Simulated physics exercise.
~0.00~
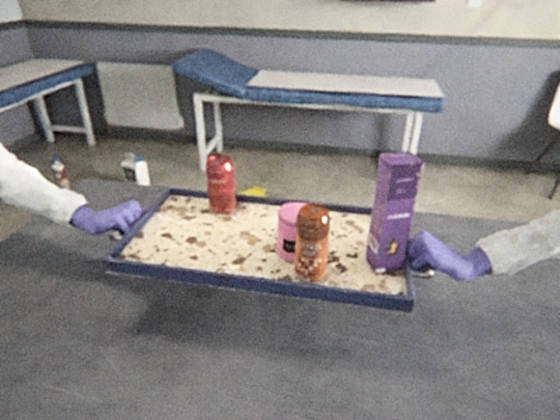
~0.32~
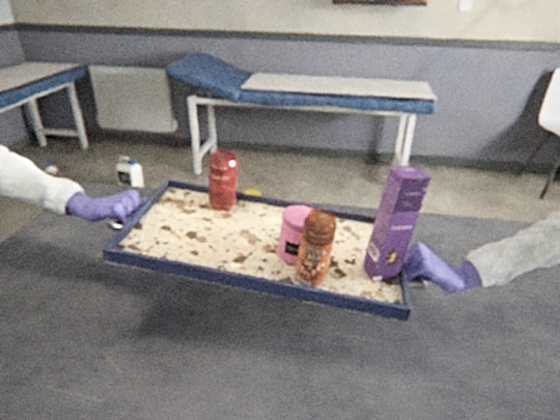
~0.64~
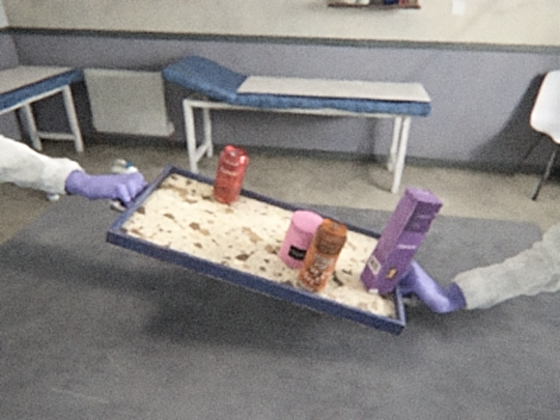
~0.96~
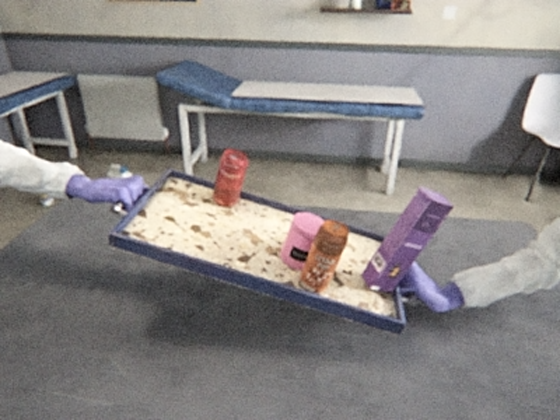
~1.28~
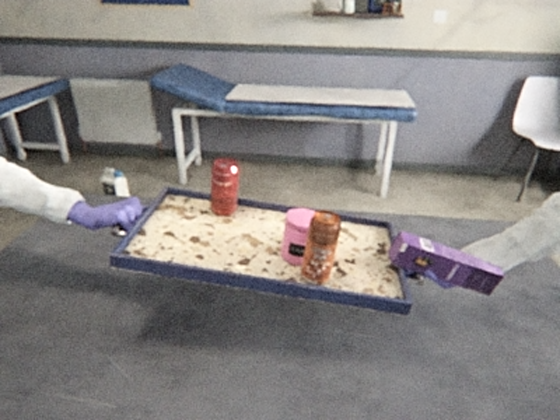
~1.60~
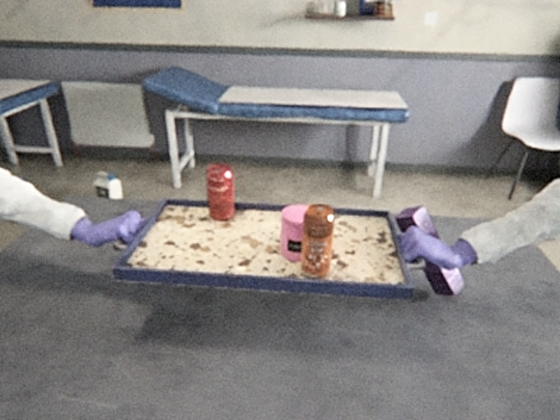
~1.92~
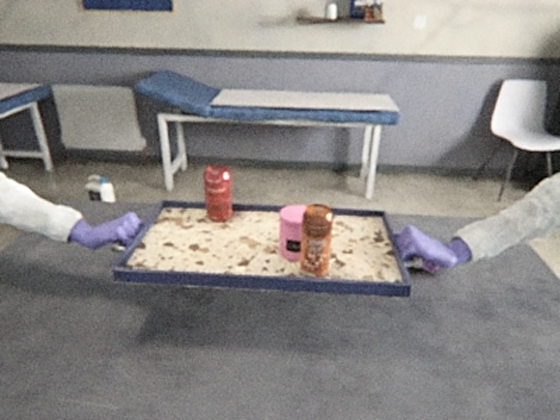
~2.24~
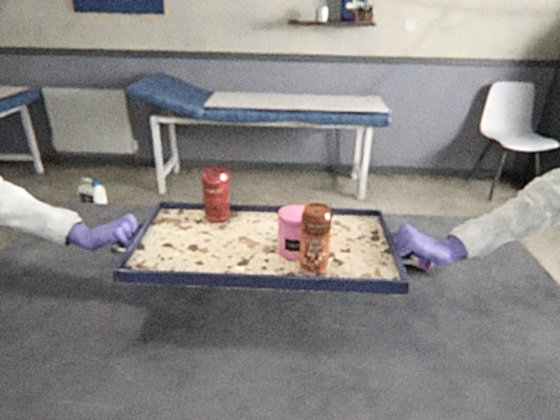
A tray held by two gloved hands dipped to the right and was levelled again, and the tall purple carton leaned, toppled over the right edge and ended up behind the hand, while the red can, pink jar and orange can stayed standing.
